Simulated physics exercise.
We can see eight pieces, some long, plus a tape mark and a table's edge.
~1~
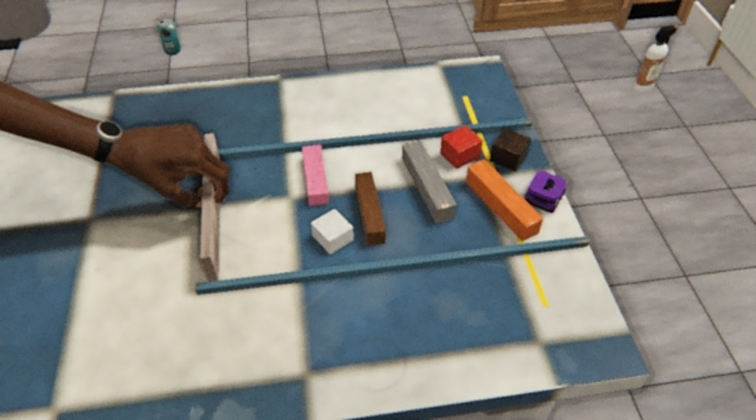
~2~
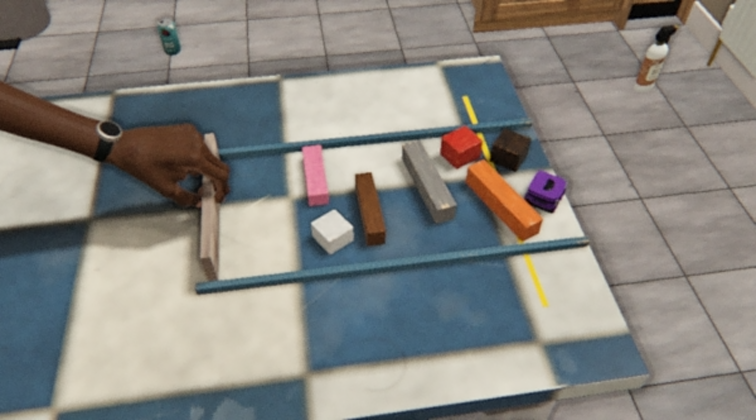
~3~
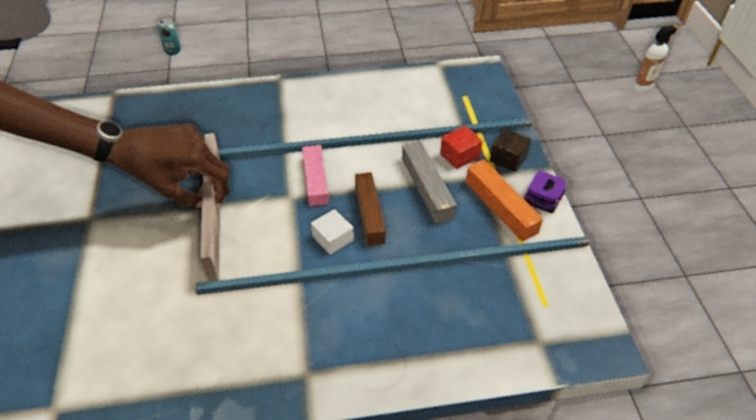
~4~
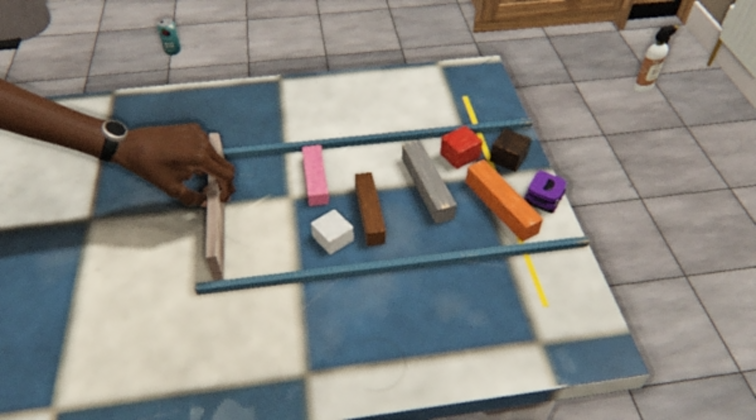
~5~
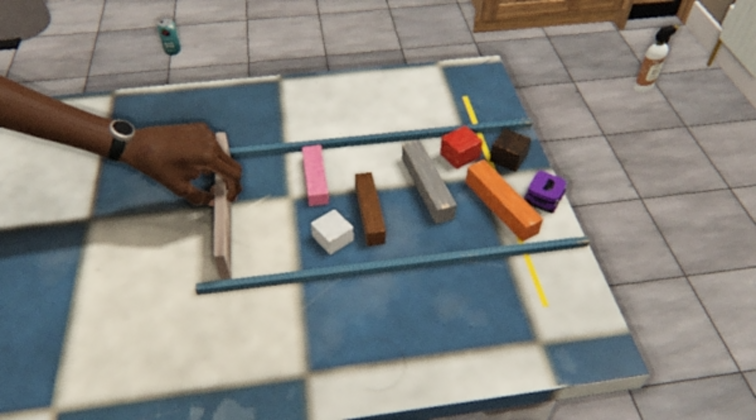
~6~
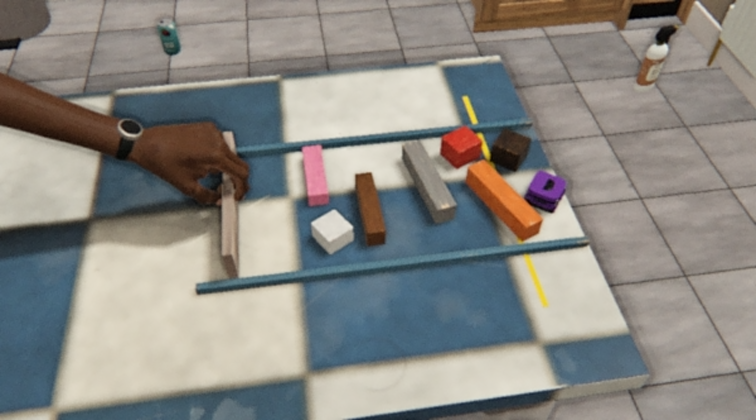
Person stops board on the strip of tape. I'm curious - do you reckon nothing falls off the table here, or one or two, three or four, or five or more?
The count that comes down will most likely be three, maybe four.
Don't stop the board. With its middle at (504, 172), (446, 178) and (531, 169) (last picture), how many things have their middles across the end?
Per position: 4 / 0 / 6.
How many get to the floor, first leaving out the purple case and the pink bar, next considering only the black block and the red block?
I'd say 2 the first time and 2 the second time.
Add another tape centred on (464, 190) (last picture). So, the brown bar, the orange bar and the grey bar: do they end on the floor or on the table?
In this case the brown bar does not drop; next, the orange bar does not drop; last, the grey bar does not drop.
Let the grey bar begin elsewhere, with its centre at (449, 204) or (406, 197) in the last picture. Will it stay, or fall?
In that order: Stays aboard, then stays aboard.
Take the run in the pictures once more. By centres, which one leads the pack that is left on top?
It is the grey bar.
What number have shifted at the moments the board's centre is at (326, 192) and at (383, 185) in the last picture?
Answer - first 2, then 4.
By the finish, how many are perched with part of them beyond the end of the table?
1, I think.
Early on, none off yet; purple case at rest near (546, 192); black block at rest near (510, 150); orange bar at rest near (502, 200).
Finally, the number that fall off is three or four; lost, red block, orange bar, black block and purple case.
